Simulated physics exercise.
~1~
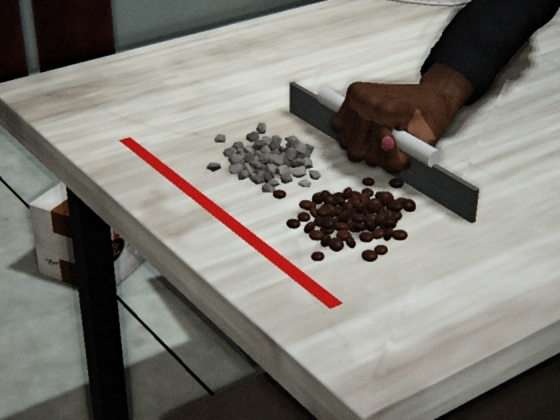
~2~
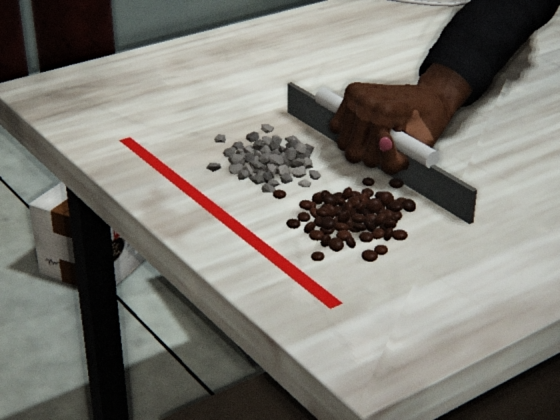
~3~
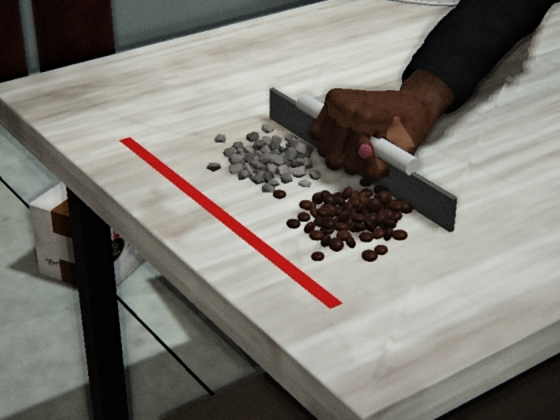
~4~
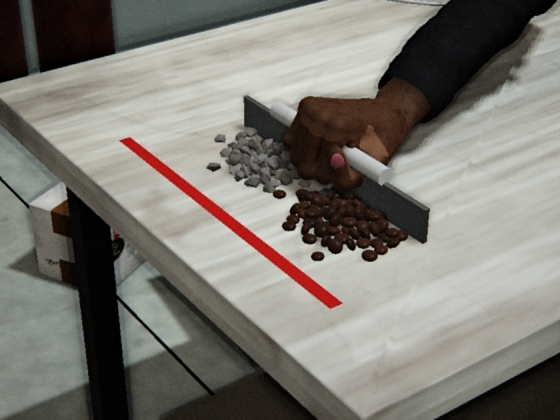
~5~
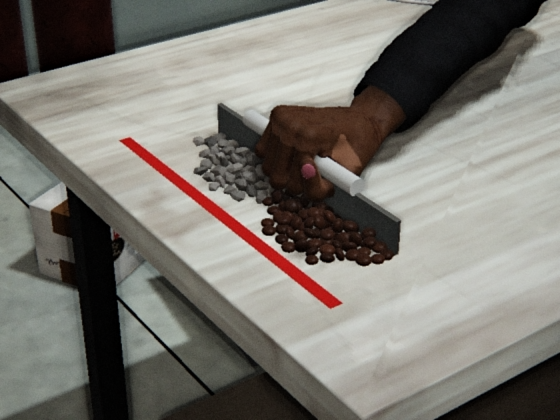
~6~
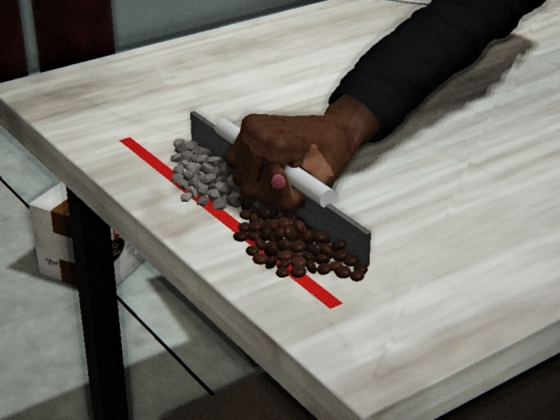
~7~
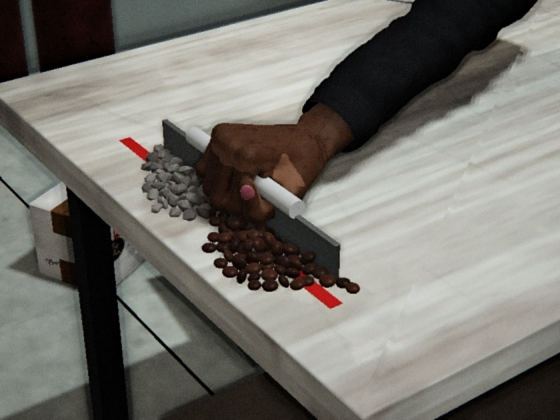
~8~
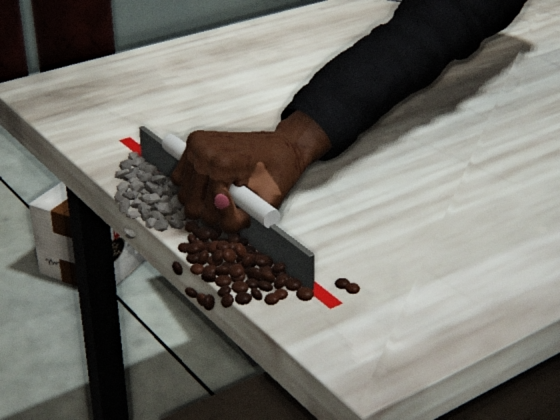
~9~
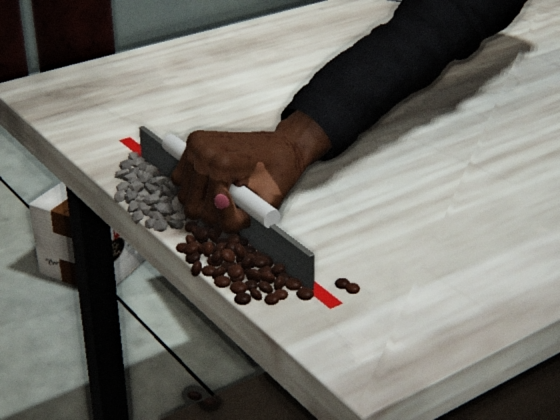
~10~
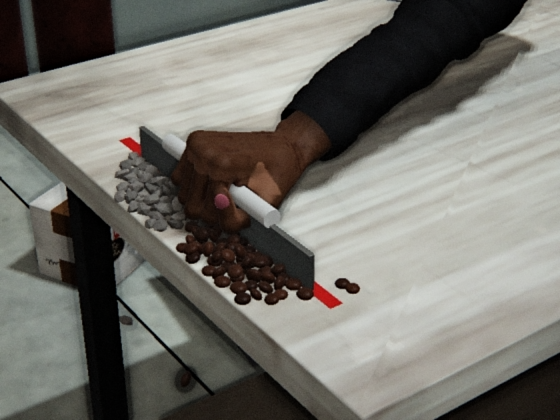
A dark-sleeved arm reaches in from the upper right, its hand gripping the white handle of a flat grey scraper on a pale wooden table, seen from above at an angle. In front of the blade lie a heap of grey pebble-like bits and, nearer the viewer, a heap of brown bean-like pieces, with a strip of red tape further left. The hand sweeps the scraper left, pushing both heaps together over the tape. It stops abruptly on the tape, leaving two brown pieces behind at the right. A few pieces from each heap drop over the table edge, while most stay on top.
